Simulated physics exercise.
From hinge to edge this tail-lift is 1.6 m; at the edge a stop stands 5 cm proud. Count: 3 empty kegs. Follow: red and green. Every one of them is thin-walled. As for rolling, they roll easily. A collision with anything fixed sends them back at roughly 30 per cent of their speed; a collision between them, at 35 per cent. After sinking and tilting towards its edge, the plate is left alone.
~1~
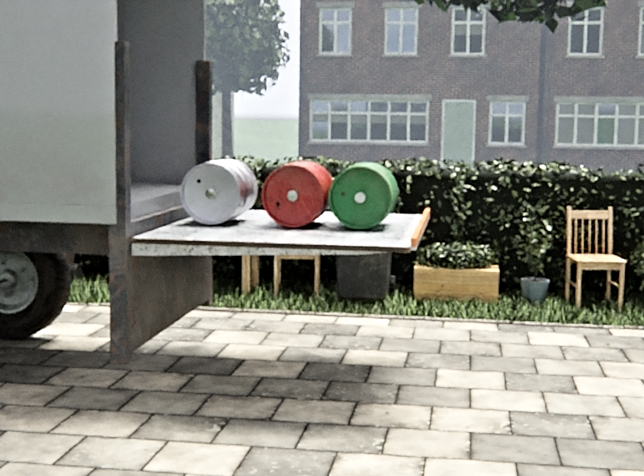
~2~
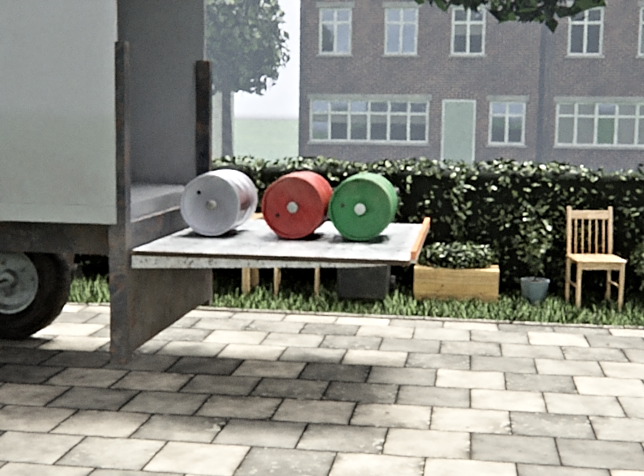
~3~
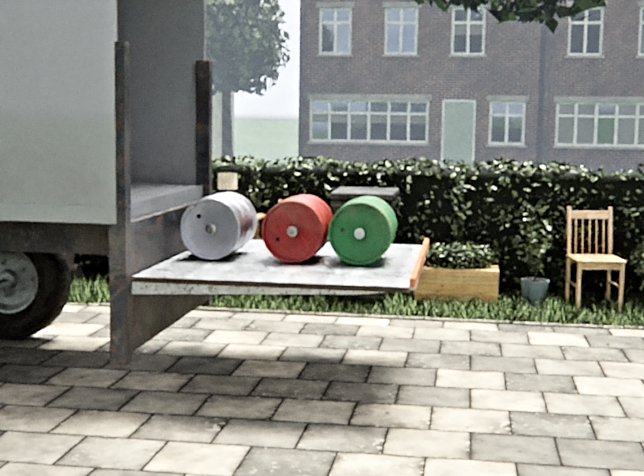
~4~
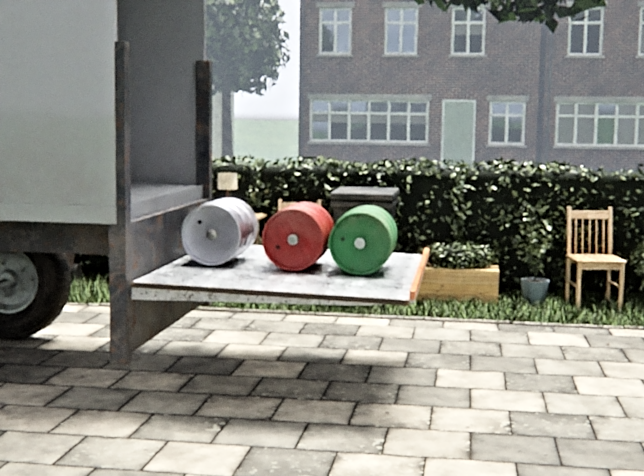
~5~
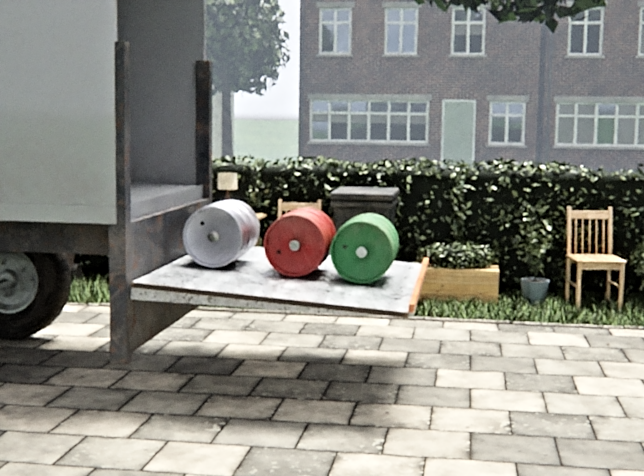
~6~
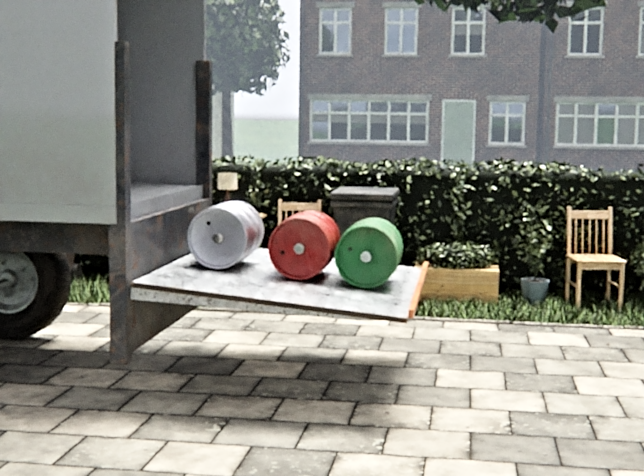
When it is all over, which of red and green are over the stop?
Red stays behind the stop, Green stays behind the stop.
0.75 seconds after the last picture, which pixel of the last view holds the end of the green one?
Near (400, 259).
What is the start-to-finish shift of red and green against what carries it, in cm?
The red one shifts some 25 and the green one roughly 25.
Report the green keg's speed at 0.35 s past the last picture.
About 0.3 m/s.
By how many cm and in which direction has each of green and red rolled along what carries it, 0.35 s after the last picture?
Both moved right - green by 10 centimetres, red by 10 centimetres.
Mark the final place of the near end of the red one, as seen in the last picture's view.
My best guess is somewhere around (335, 253).
Then, 0.4 s past the sixth picture, red is on the plate, 65 cm from the stop, rolling right; green is on the plate, 25 cm from the stop, rolling right; 0 gone from the plate.
Then, 0.8 s past the sixth picture, red is on the plate, 50 cm from the stop, rolling right; green is on the plate, 10 cm from the stop, rolling right; 0 gone from the plate.
Finally (1.2 s after the last picture), red is on the plate, 50 cm from the stop; green is on the plate, 10 cm from the stop; 0 gone from the plate.
